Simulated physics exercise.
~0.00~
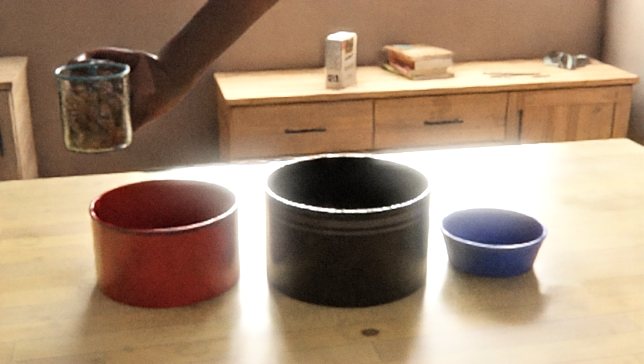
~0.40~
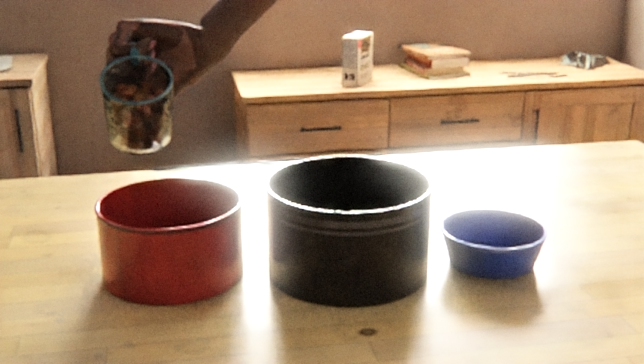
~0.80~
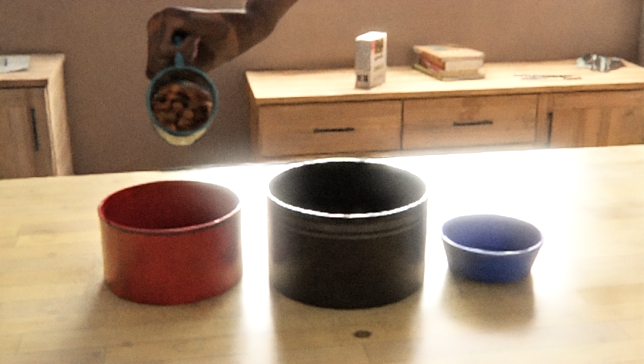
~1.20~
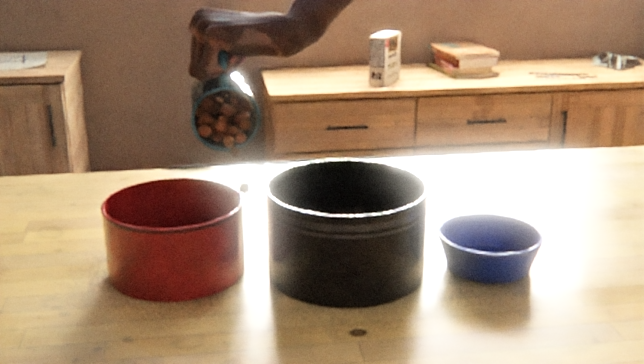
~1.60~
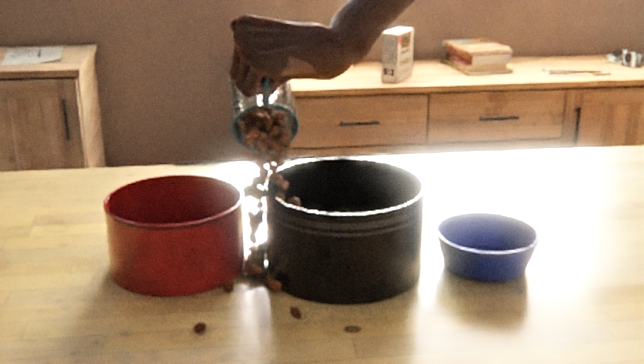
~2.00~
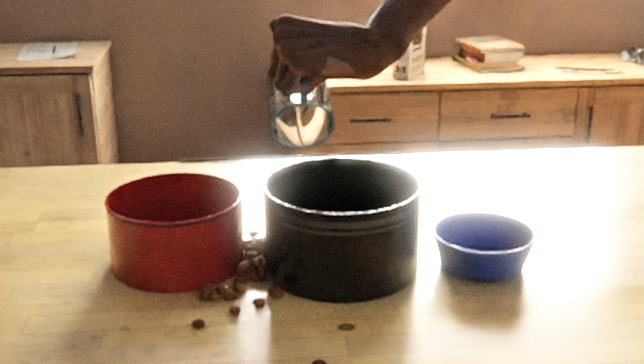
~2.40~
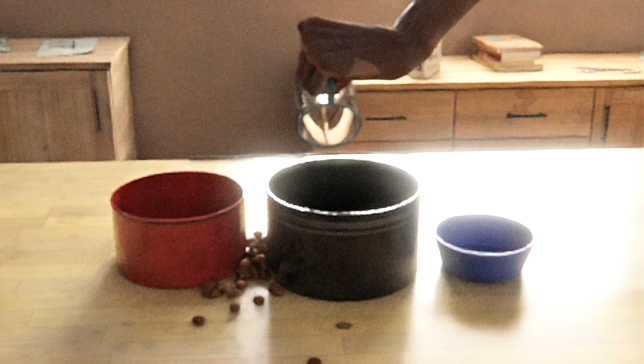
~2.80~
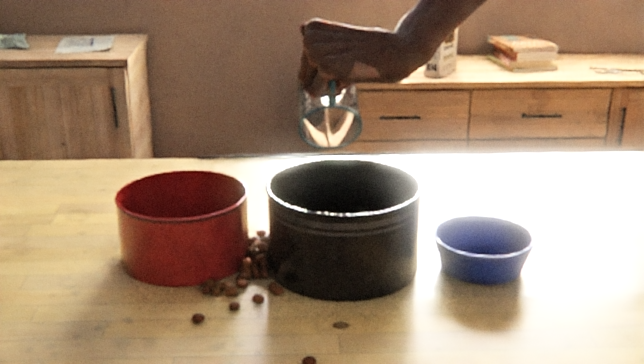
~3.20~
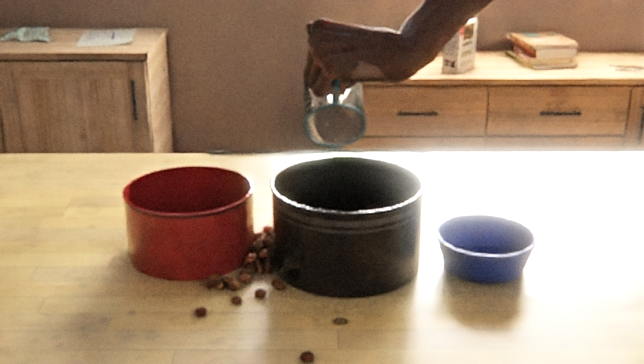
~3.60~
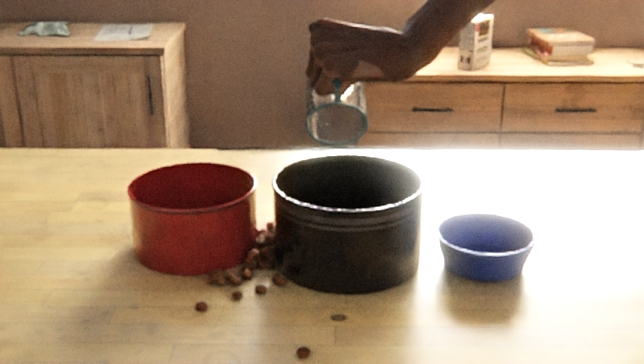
On a pale wooden table, with low cabinets behind, a red pot, a larger black pot and a small blue dish stand in a row. A hand holds a clear cup full of brown kibble above the red pot. The hand moves right, tipping the cup as it goes, until the kibble pours down around the gap between the red and black pots. Some drops into the black pot, while much of it lands on the table. The hand carries the emptied cup over the black pot and holds it there, upturned, with kibble heaped between the pots and a few bits scattered in front.
